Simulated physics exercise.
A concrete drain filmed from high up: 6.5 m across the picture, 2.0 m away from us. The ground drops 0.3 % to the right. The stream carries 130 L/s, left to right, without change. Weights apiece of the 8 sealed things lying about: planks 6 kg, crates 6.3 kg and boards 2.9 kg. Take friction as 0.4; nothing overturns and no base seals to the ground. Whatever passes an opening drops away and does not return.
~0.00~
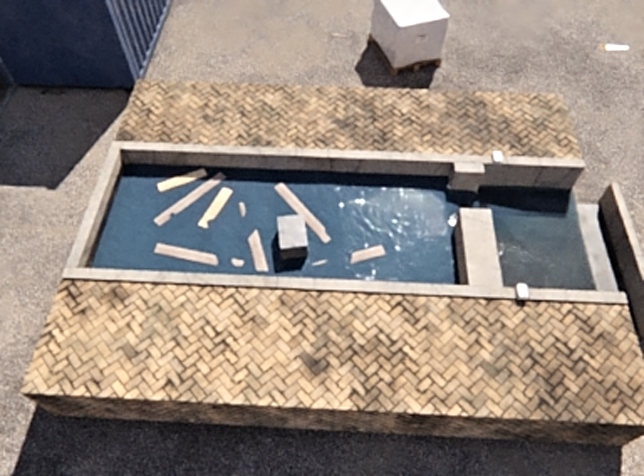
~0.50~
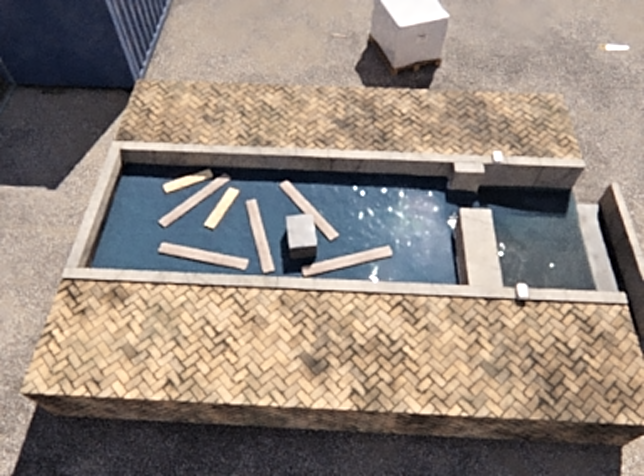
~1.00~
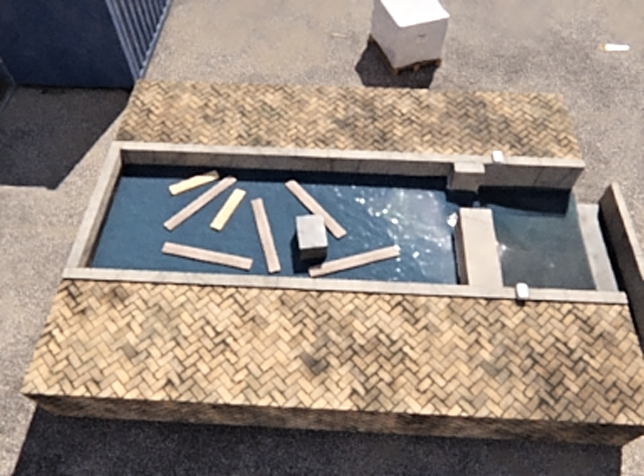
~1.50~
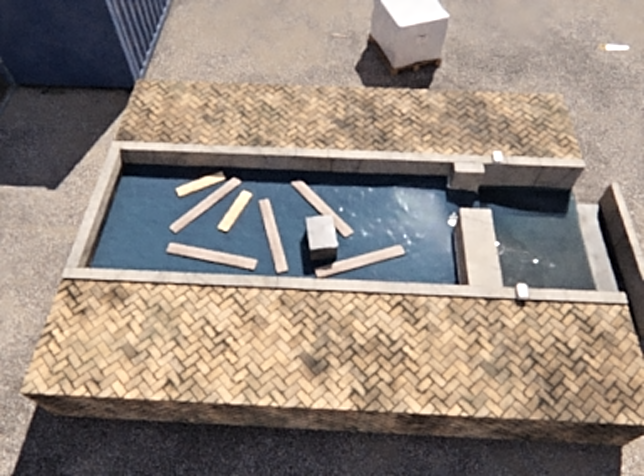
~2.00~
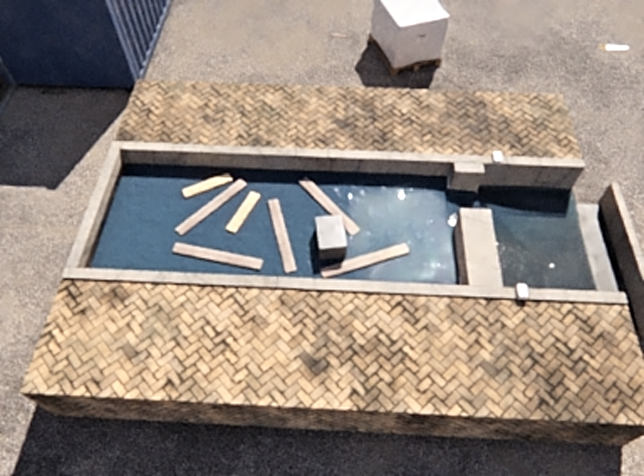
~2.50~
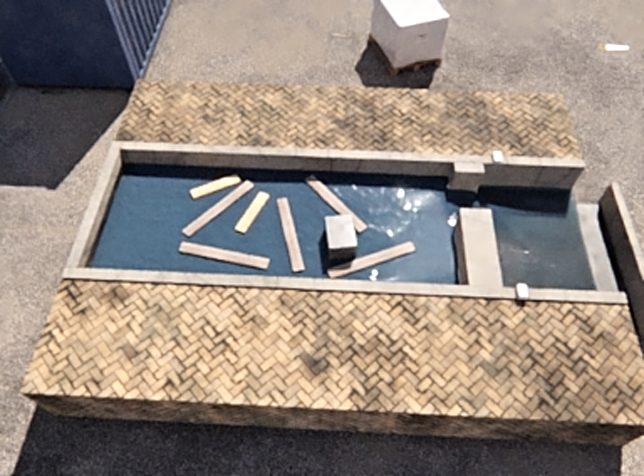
A long brick-edged pool of blue water held a pale block and several wooden boards, some partly underwater at first; then the boards showed fully, and everything floating drifted slowly a short way right.
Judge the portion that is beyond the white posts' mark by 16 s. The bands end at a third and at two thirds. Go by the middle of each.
That comes to two thirds or more.
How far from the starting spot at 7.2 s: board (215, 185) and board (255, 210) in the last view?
In turn: 150 cm, 200 cm.
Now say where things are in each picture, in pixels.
In the first frame, a crate at (292, 231) floats; a board at (216, 207), afloat; about 2470 L in view; 0 of 8 have shifted.
In the second frame, a crate at (301, 230), afloat, 12 cm from its start; a board at (222, 207), afloat, 9 cm from its start; 24 cm deep round most things; 8 of 8 have shifted.
In the third frame, a crate at (311, 231) floats, 25 cm from its start; a board at (228, 209), afloat, 19 cm from its start; 24 cm deep round most things; 8 of 8 have shifted.
In the fourth frame, a crate at (321, 232), afloat, 38 cm from its start; a board at (235, 210) floats, 29 cm from its start; 24 cm deep round most things; 8 of 8 have shifted.
In the fifth frame, a crate at (331, 231), afloat, 50 cm from its start; a board at (243, 212), afloat, 41 cm from its start; 24 cm deep round most things; 8 of 8 have shifted.
In the sixth frame, a crate at (341, 231), afloat, 63 cm from its start; a board at (253, 212) floats, 53 cm from its start; about 2500 L in view; 8 of 8 have shifted.
After 3.5 s 0 of 8 are over the mark; 8 afloat.
After 7.2 s 0 of 8 are over the mark; 8 afloat.
After 12.0 s 5 of 8 are over the mark; 4 afloat.
After 16.0 s 7 of 8 are over the mark; 1 afloat.
